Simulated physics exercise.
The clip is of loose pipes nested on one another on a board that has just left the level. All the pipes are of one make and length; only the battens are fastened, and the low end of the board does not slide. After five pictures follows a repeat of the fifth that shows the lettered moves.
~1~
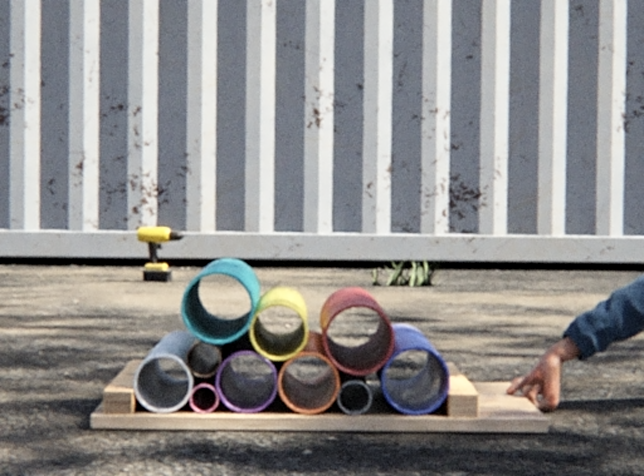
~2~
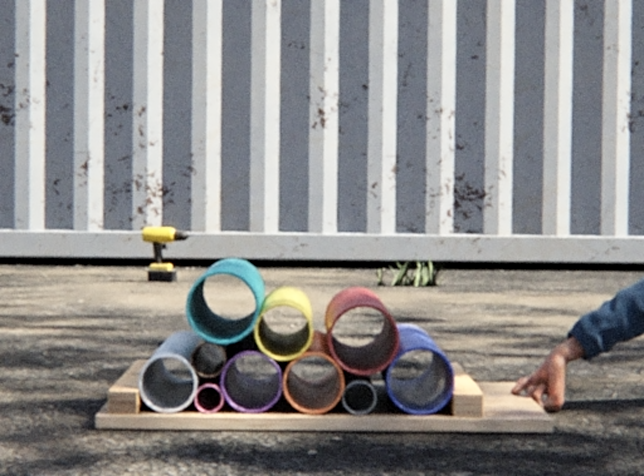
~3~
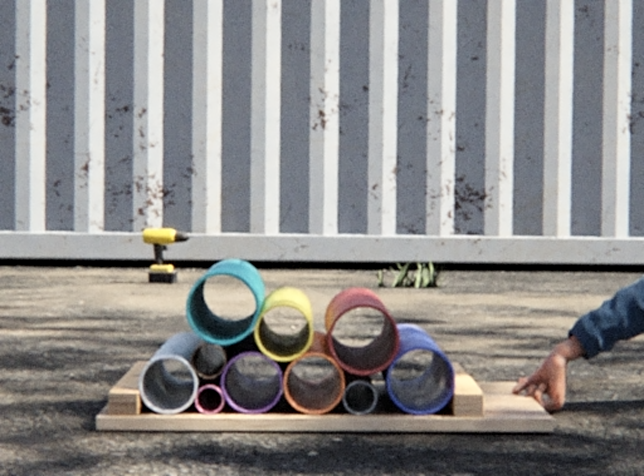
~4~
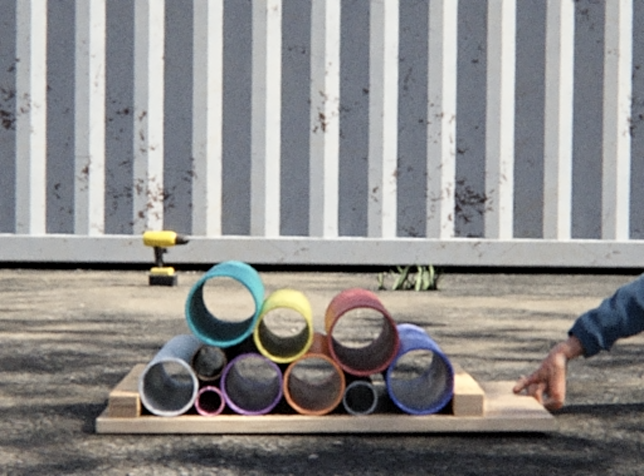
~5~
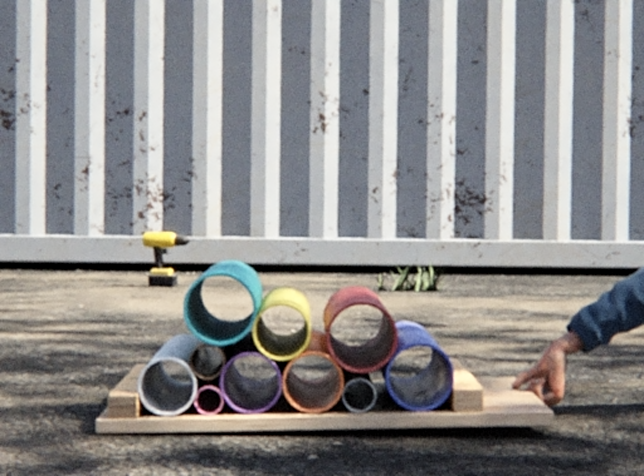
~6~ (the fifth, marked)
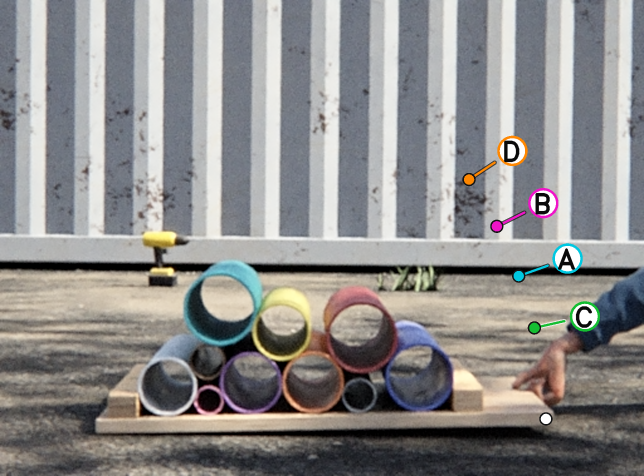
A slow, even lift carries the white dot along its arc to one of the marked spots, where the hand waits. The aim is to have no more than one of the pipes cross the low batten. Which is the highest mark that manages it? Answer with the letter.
Lift it to B and no more.
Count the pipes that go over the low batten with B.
The count is one.
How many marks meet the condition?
Three of them.
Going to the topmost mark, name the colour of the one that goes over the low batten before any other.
First is the turquoise one.
On the marked copy, A at (518, 276); B at (497, 227); C at (534, 328); D at (469, 180); the white dot at (546, 419).
Taking B. A third of the way, board at 16°.
Two thirds of the way, board at 27°.
When it is over, board at 27°, one over the low batten (turquoise).
As for the rest, A one over the low batten (turquoise); C none over the low batten; D two over the low batten (yellow, turquoise).
